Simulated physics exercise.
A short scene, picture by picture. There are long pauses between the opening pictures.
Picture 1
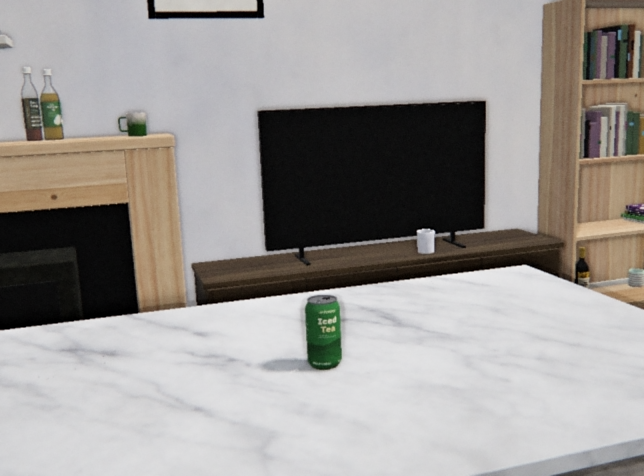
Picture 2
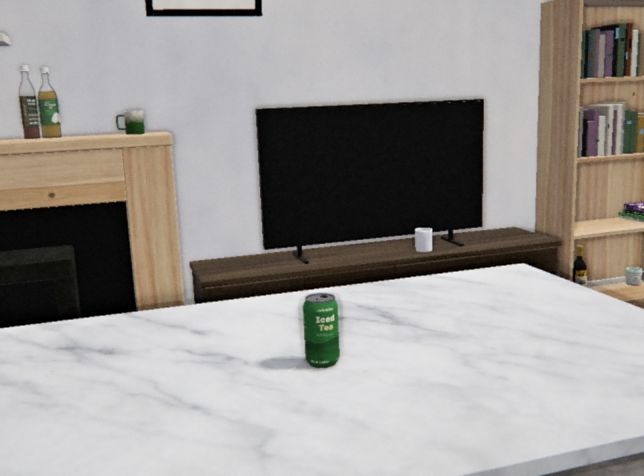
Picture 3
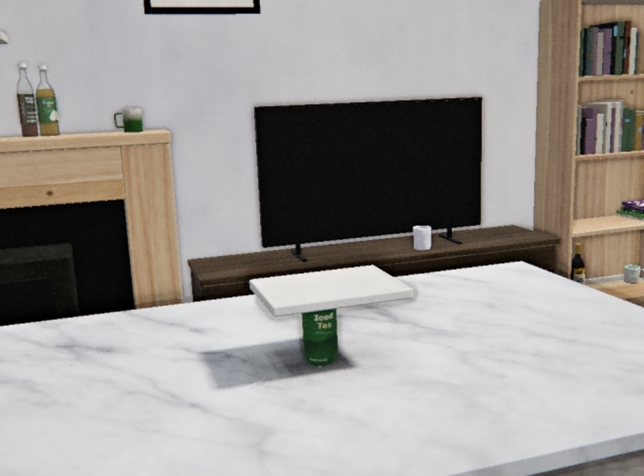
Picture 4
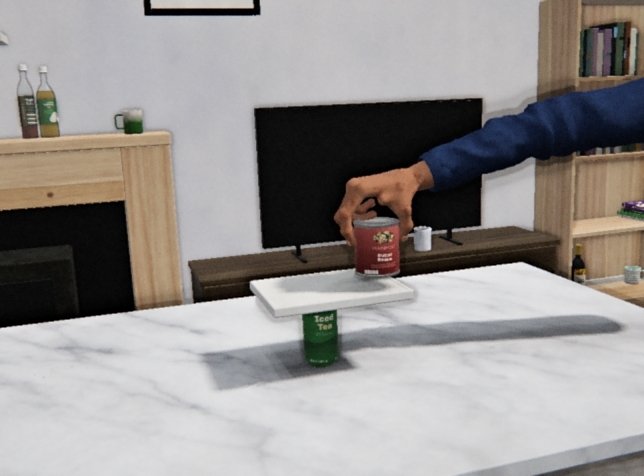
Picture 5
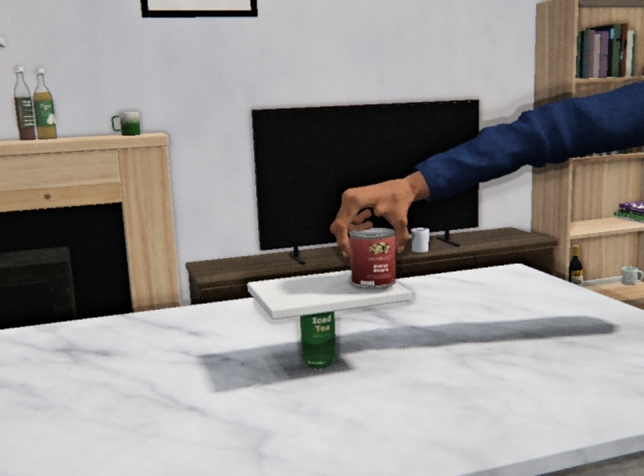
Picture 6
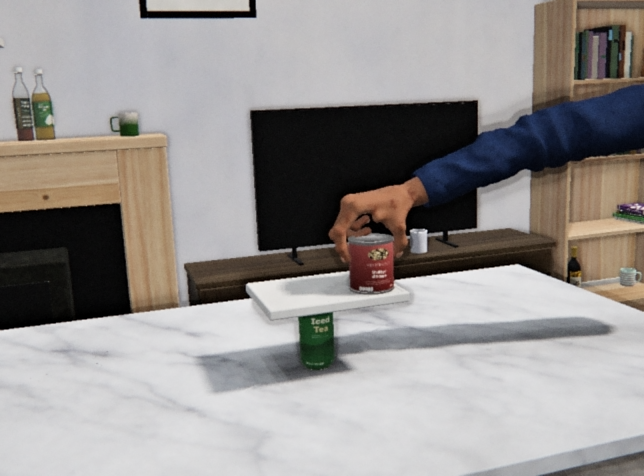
A hand lowers a red tin onto a white board resting on a green can.
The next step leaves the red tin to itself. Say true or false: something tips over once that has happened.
True - something tips over.
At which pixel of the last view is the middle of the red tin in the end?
Around (484, 351).
Then, 0.30 s later than the last frame, red tin now fallen; white lid tilted by 48°.
Then, 0.50 s later than the last frame, white lid on its side.
Then, 0.80 s later than the last frame, white lid tilted by 61°; green can tilted by 11°.
Then, 1.00 s later than the last frame, white lid now fallen; green can tilted by 65°.
When it is over, fallen, red tin and white lid; lying over in the stack, green can. End places, in pixels of the last picture, red tin near (485, 351). The stack gives way.
